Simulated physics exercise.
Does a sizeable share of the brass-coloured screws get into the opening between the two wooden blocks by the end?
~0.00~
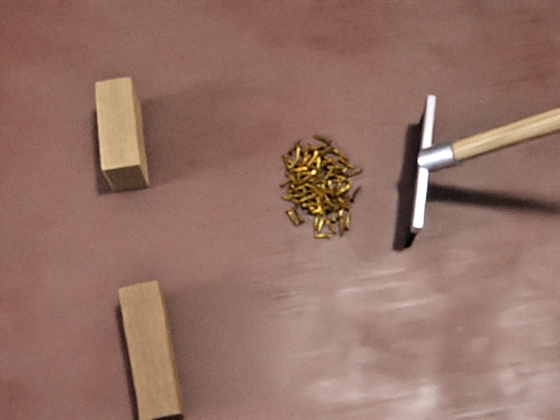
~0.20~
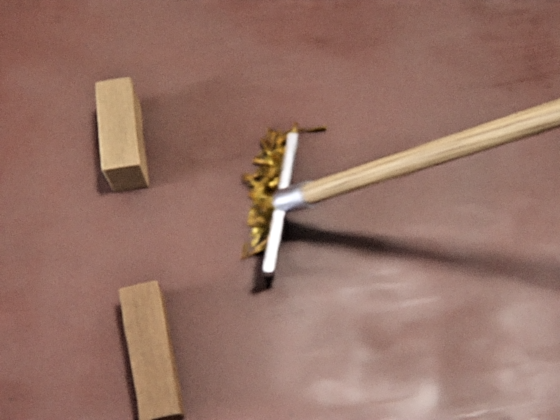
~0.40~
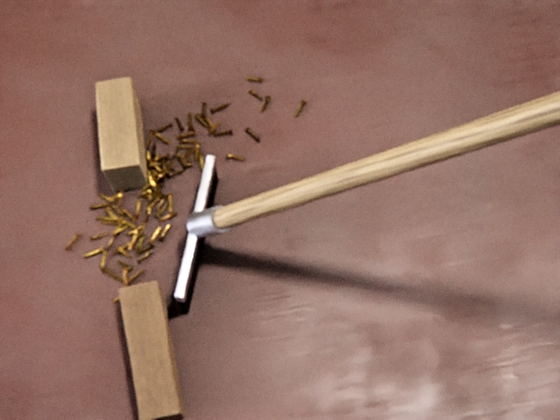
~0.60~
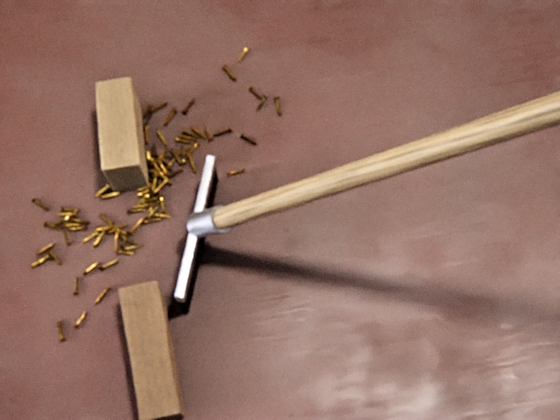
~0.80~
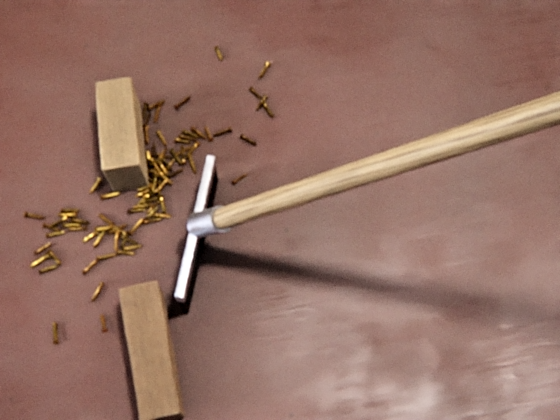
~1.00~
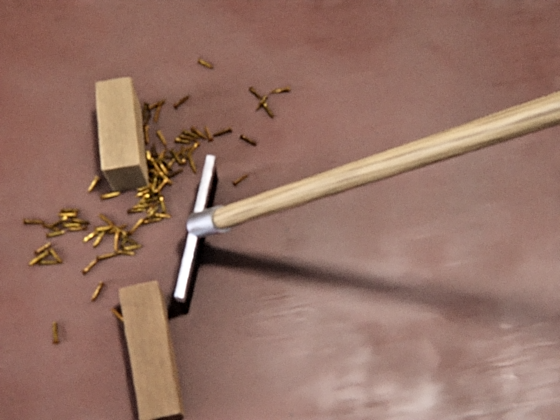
Yes, a large share of them ends up in or beyond the opening, although many others stay bunched beside the upper block and in front of the squeegee.
